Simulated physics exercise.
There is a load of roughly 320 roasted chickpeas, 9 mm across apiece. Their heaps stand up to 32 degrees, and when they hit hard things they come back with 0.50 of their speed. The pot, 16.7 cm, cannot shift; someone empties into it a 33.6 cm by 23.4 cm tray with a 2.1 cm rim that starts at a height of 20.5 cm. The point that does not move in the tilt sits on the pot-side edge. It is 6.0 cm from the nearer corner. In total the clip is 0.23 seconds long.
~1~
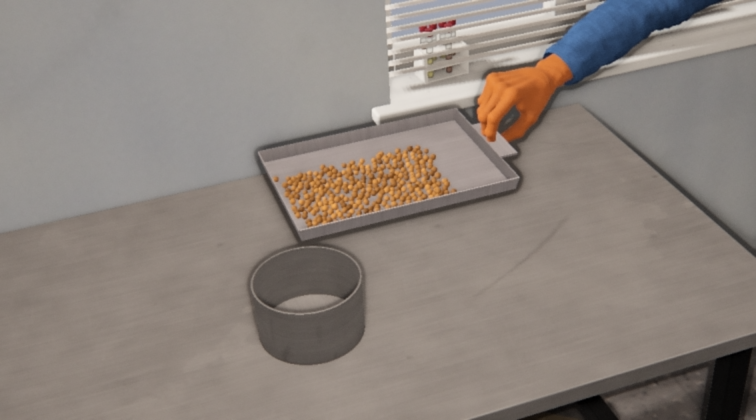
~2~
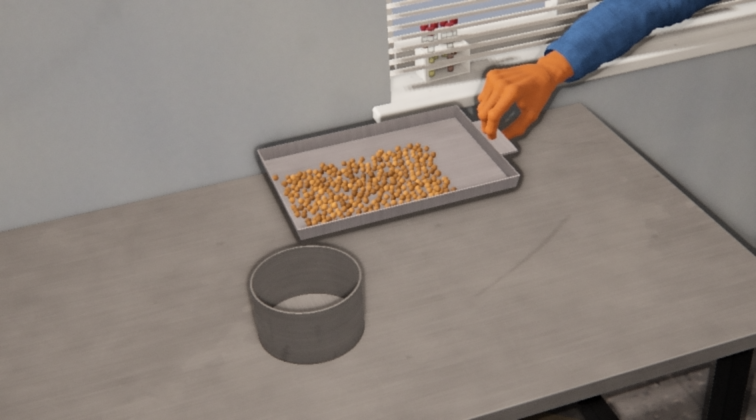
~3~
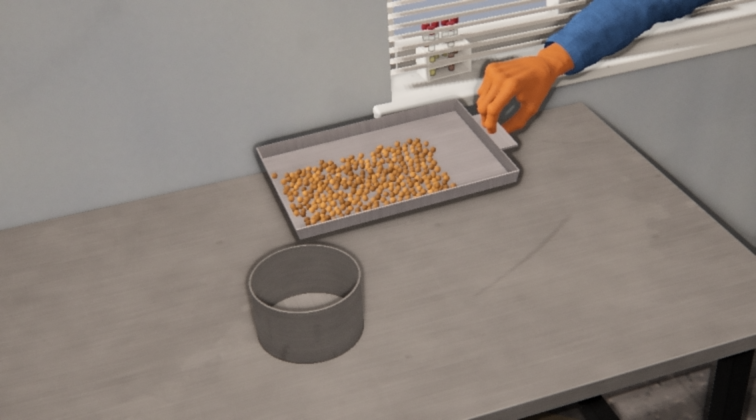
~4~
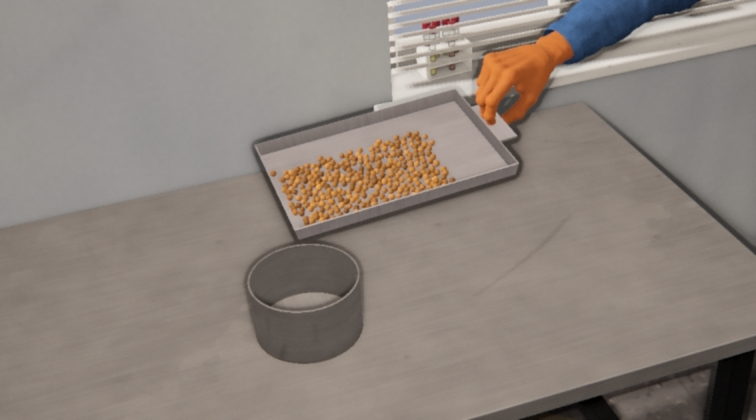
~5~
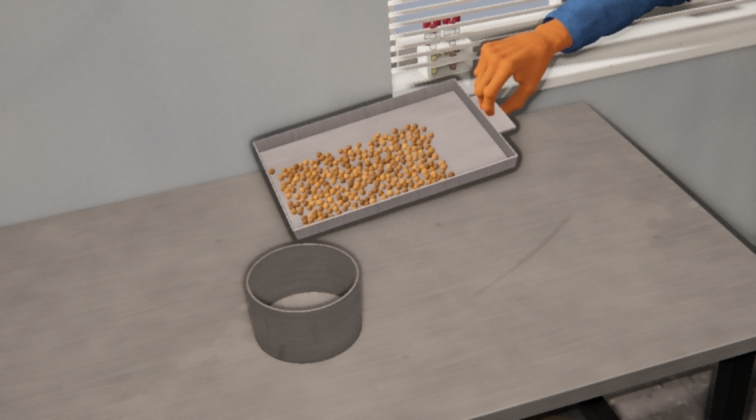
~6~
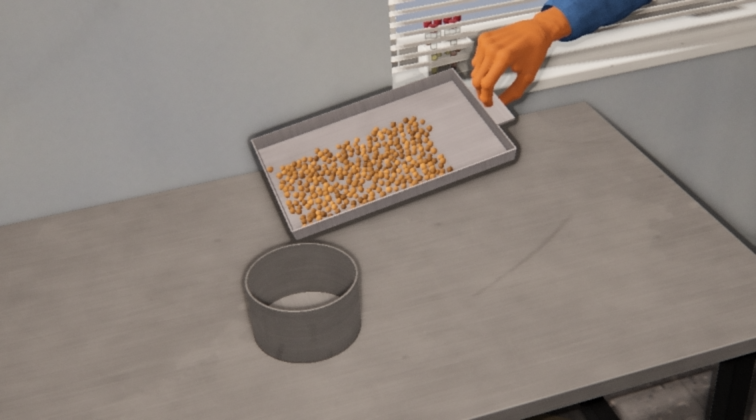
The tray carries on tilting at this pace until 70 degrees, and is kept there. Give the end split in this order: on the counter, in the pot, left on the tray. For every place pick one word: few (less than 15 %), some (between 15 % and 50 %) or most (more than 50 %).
Counter gets few, pot gets few, tray gets most.
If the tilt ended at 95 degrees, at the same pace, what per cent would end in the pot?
Around 70 in a hundred.
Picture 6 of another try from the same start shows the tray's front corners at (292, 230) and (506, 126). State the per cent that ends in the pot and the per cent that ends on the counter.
Pot 5, counter 5.
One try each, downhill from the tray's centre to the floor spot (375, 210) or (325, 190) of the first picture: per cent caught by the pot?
I'd put it at roughly 0 per cent for the first tilt and roughly 0 per cent for the second.
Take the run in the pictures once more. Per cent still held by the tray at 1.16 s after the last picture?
About 100% of the load.
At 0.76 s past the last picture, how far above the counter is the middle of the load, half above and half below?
The halfway mark is near 28 cm.
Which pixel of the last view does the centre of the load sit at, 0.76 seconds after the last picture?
Approximately (314, 170) in the last view.
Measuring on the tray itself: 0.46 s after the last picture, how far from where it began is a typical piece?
Roughly 4 cm.
Then, 0.46 s after the last picture, tilt 39 degrees; the tray holds 100 %, the pot 0 %.
Then, 0.76 s after the last picture, tilt 58 degrees; the tray holds 100 %, the pot 0 %.
Then, 1.16 s after the last picture, tilt 70 degrees; the tray holds 100 %, the pot 0 %.
In the end, counter 0 %, pot 0 %, tray 100 %.
